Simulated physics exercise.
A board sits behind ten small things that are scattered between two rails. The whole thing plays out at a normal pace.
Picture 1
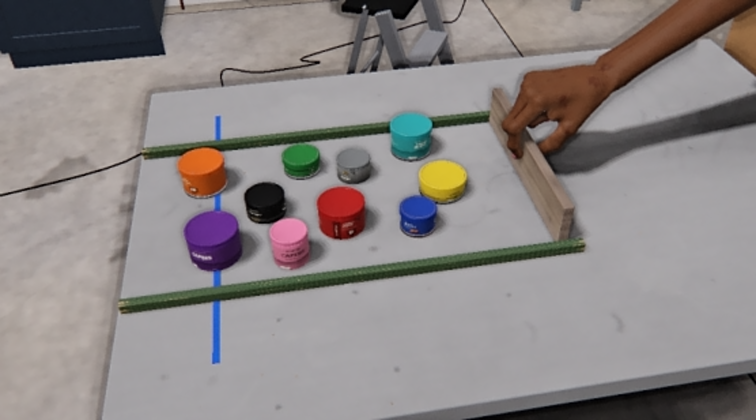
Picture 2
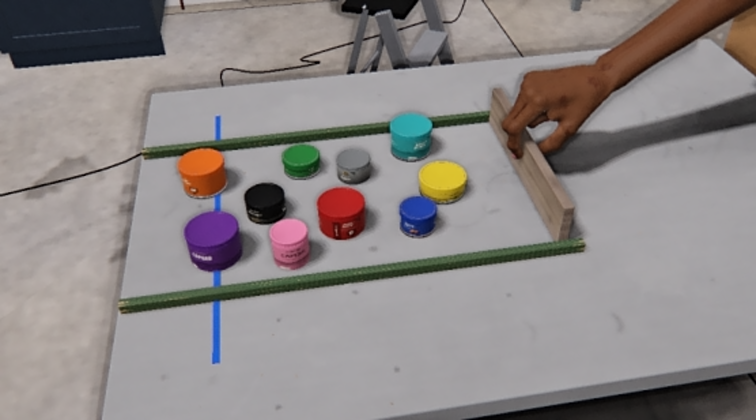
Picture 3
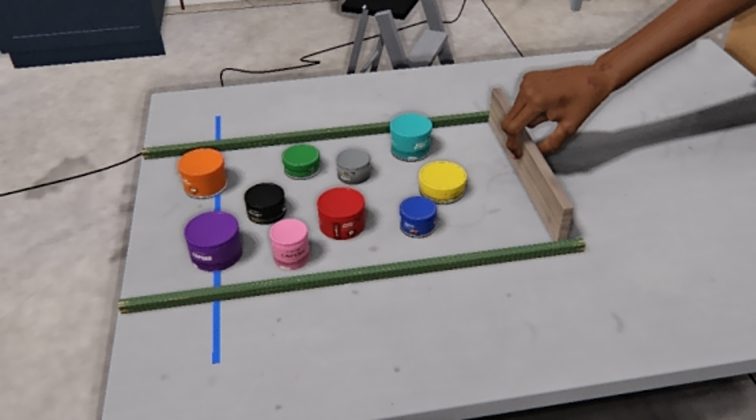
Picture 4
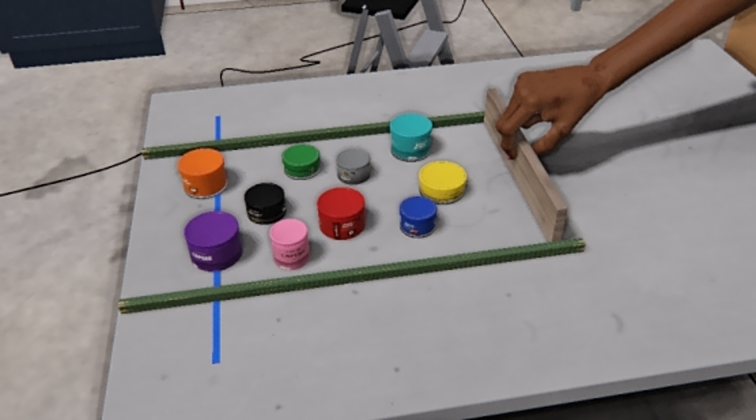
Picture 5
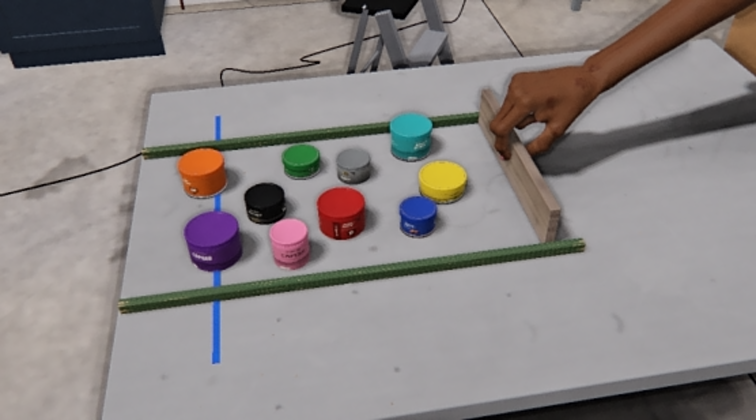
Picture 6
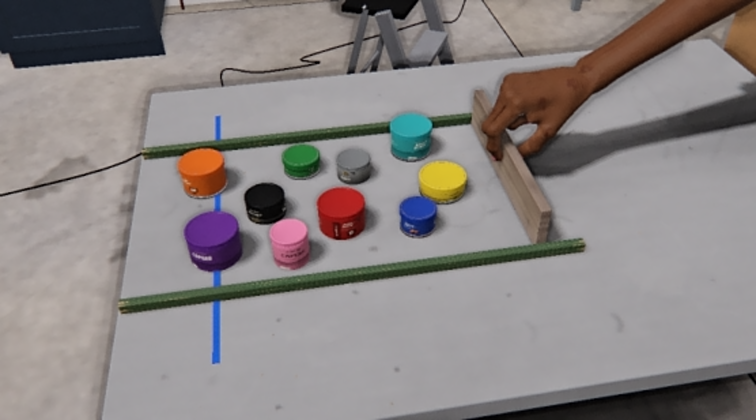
A hand holds a wooden board upright at the right end of two green rails, behind ten scattered colourful tubs, and at first barely moves. The hand then slides the board slowly a short way left toward the yellow and blue tubs, while all the tubs stay still and untouched.
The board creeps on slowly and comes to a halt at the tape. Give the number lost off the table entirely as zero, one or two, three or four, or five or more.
Drops: A single one or a pair.
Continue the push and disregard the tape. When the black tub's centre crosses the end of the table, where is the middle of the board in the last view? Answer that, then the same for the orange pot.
The middle would be close to (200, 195) and then close to (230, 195).
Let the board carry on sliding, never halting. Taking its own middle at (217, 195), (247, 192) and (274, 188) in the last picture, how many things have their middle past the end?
Respectively, 1, 0 and 0.
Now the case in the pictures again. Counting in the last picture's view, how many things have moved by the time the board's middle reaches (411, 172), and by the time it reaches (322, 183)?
The counts are 3 and 8.
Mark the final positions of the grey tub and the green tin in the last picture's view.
Roughly (199, 182); the other one roughly (164, 181).
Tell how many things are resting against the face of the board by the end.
That number would be 5.
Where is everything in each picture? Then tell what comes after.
In the first frame, orange pot (203, 174); purple tub (214, 241); black tub (265, 203); board (526, 159); tape (217, 214).
In the second frame, purple tub (214, 241); turquoise tin (411, 138).
In the third frame, black tub (266, 204); pink tub (290, 245).
In the fourth frame, orange pot (203, 174); blue tin (418, 217).
In the fifth frame, purple tub (214, 241); red tub (342, 213).
In the sixth frame, orange pot (203, 174); purple tub (214, 241); black tub (266, 204); board (506, 161); tape (217, 214).
Early on, none off yet; orange pot at rest near (203, 174); purple tub at rest near (214, 241); black tub at rest near (266, 204).
Finally, the number that fall off is one or two; lost, orange pot.
